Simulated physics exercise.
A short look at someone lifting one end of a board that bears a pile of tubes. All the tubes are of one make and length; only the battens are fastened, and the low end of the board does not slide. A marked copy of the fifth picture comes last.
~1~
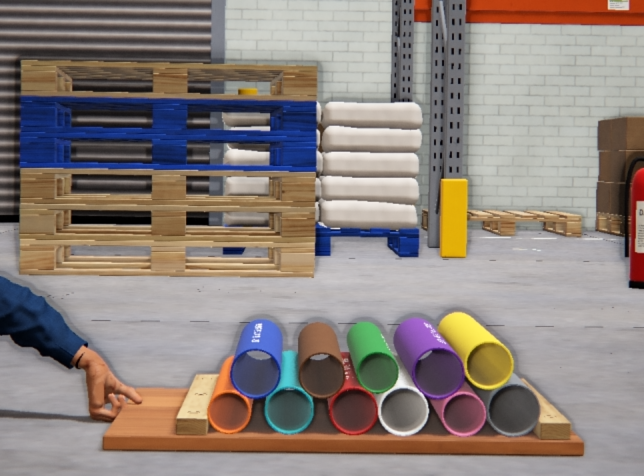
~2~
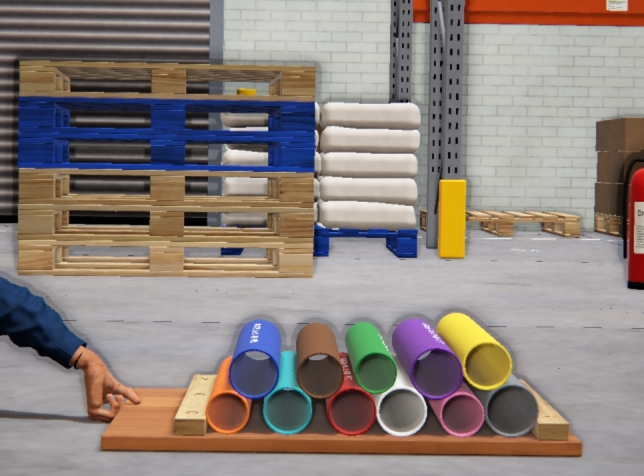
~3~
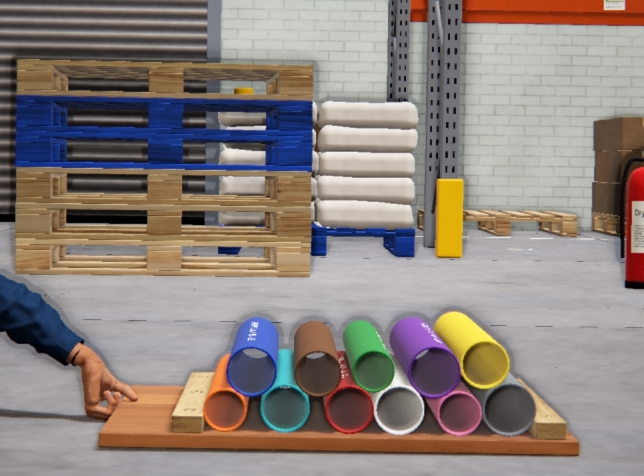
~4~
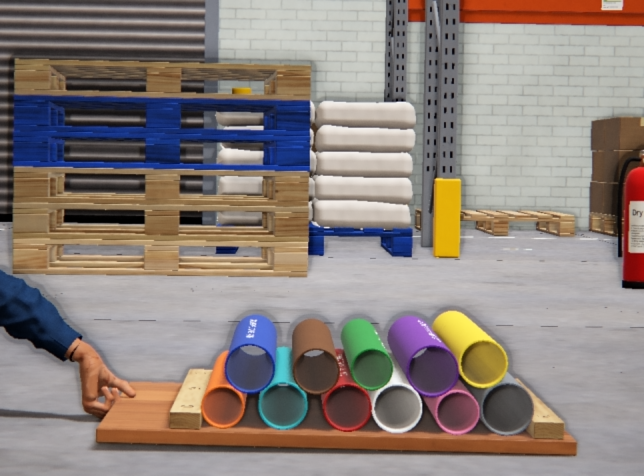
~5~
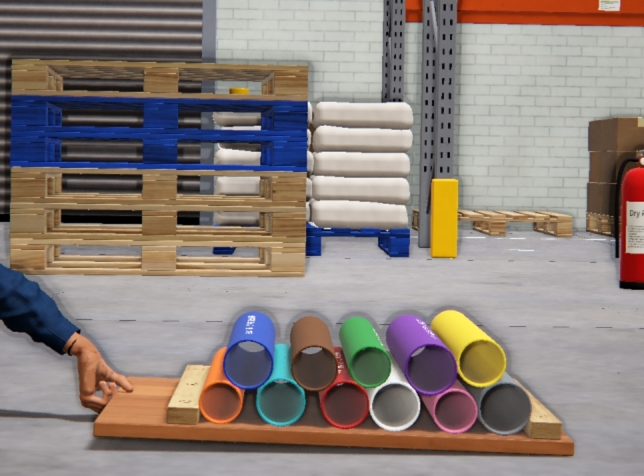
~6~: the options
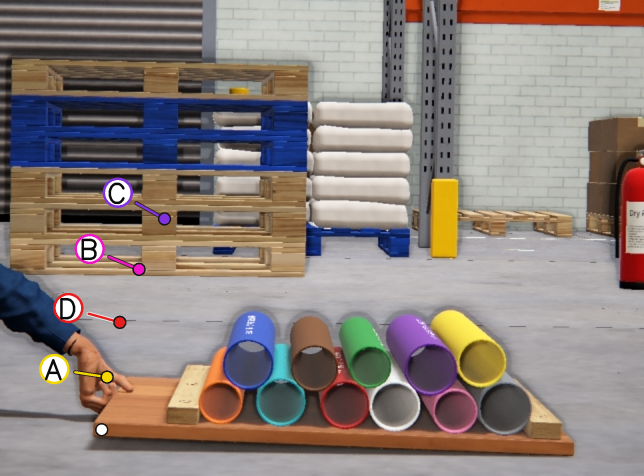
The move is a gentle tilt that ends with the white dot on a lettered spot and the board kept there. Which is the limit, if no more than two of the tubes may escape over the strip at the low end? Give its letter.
It can be raised to C.
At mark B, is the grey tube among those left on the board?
The grey tube: Yes.
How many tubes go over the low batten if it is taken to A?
It comes to none.
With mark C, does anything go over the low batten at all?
Yes, at C.
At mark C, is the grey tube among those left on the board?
Yes.
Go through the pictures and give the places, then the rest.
In the first picture, red tube (354, 411); white tube (403, 411); pink tube (464, 414).
In the second picture, pink tube (462, 415); grey tube (512, 411).
In the third picture, board (335, 409); orange tube (225, 410); turquoise tube (285, 409); green tube (373, 371).
In the fourth picture, board (333, 407); orange tube (222, 407); turquoise tube (283, 405).
In the fifth picture, board (330, 405); orange tube (220, 402); turquoise tube (281, 402).
On the copy, A at (107, 377); B at (139, 269); C at (164, 219); D at (120, 322); the white dot at (102, 430).
On C. First, board at 17°.
Then, board at 28°.
Finally, board at 28°, two over the low batten (purple, yellow).
By contrast, A none over the low batten; B two over the low batten (purple, yellow); D one over the low batten (yellow).
